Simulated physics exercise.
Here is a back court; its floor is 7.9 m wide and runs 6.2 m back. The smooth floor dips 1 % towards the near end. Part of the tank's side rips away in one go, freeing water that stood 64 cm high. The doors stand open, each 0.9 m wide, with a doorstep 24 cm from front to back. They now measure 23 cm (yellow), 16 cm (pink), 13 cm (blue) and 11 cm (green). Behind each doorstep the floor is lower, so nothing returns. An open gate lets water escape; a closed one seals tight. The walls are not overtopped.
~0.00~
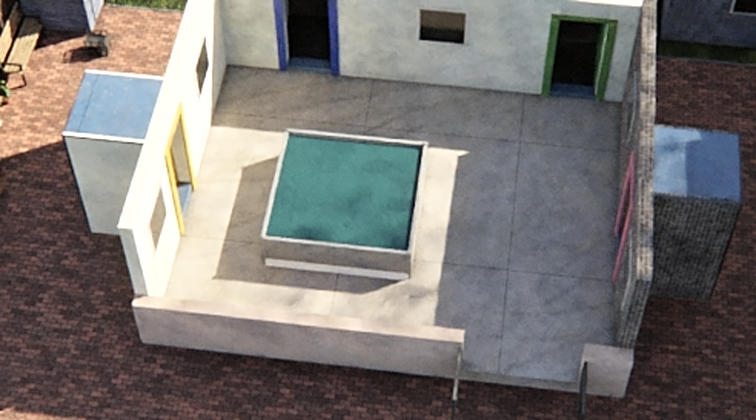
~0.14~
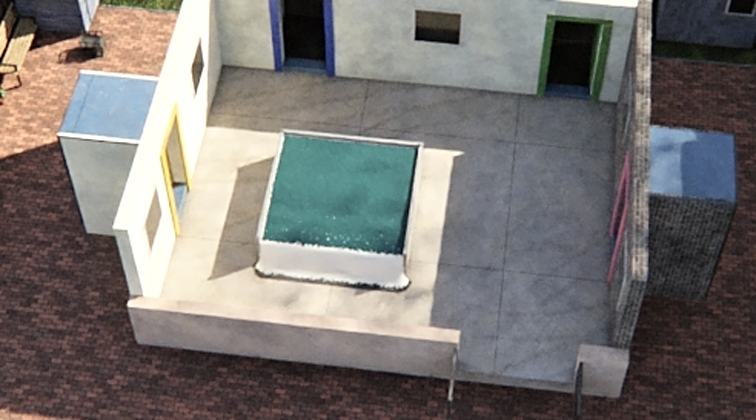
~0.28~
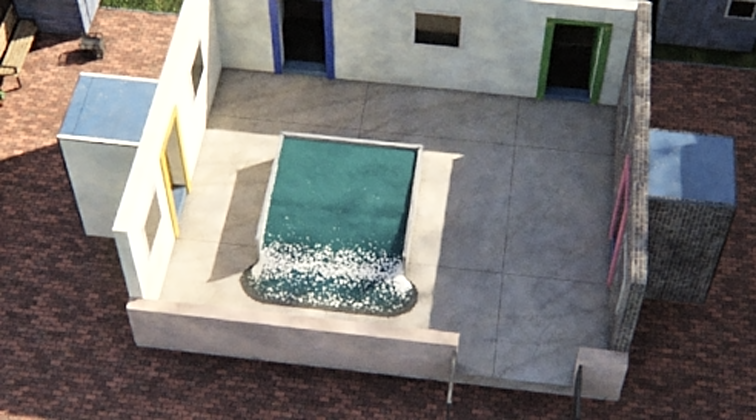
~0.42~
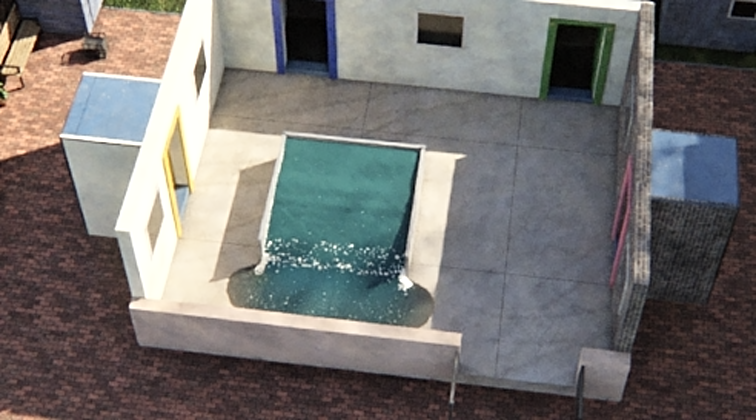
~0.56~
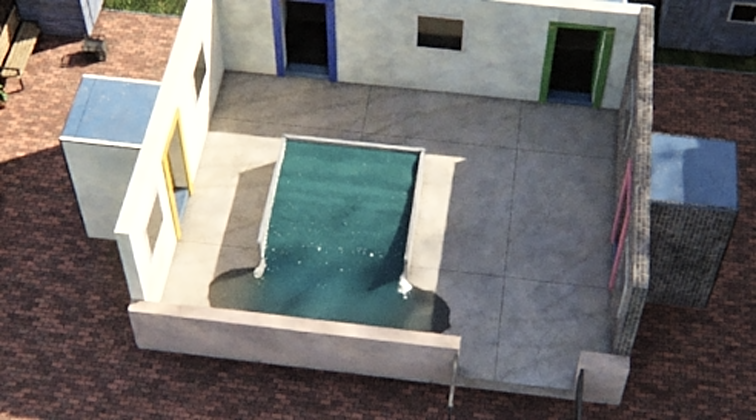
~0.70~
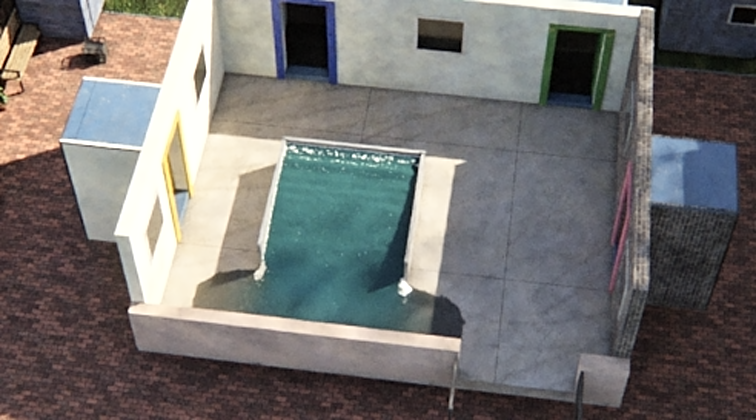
In a walled courtyard, water bursts from the tank's near side and spreads across the floor.
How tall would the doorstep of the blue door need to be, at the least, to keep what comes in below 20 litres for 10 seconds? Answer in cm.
It would have to be roughly 15 cm high.
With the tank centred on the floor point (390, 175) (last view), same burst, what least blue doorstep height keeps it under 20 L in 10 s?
About 12.0 cm.
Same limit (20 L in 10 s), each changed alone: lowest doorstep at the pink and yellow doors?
About 11.0 cm at pink and 7.5 cm at yellow.
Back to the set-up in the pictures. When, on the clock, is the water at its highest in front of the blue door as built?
At about 4.5 s.
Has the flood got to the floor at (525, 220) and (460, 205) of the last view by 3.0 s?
In that order: Not reached, dry.
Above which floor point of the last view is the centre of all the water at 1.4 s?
Around (337, 263).
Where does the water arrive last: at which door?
It is the green one.
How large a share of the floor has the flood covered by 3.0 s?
About 45 per cent.
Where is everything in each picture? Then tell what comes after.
Still water, 64 cm deep, in the tank at (346, 192); the blue door at (307, 36) is dry, in the first picture.
Water pours out at (332, 260) and has run 0.3 m, to (264, 275); about 12 cm deep outside, 64 cm at the back, in the second picture.
Water pours out at (332, 264) and has run 0.8 m, to (268, 301); about 13 cm deep outside, 64 cm at the back, in the third picture.
The gap is at (334, 265), the front 1.3 m out at a hidden place; the back of the tank holds 64 cm, in the fourth picture.
The gap is at (333, 268), the front 1.6 m out at a hidden place; the back of the tank holds 63 cm, in the fifth picture.
The front is at a hidden place, 1.7 m from the gap at (334, 270); 5.8 m2 of floor is wet, 55 cm left at the back; 4.7 m in a straight line remain to the blue door at (305, 45), in the sixth picture.
After 1.4 s water covers 20 % of the floor, deepest (52 cm) near (308, 339); it has not reached the blue door.
After 3.0 s water covers 45 % of the floor, deepest (45 cm) near (153, 330); it has not reached the blue door.
After 10.0 s water covers 100 % of the floor, deepest (12 cm) near (416, 317); 5 cm at the blue door, 36 litres in over its 13 cm doorstep.
At the blue door as built, the water arrived by 4.0 s and peaked near 19 cm at 4.6 s.
With a doorstep of 12.5 cm, 42 litres would have come in within the 10 s; with 17 cm, 9 litres. So under 20 litres takes about 15 cm.
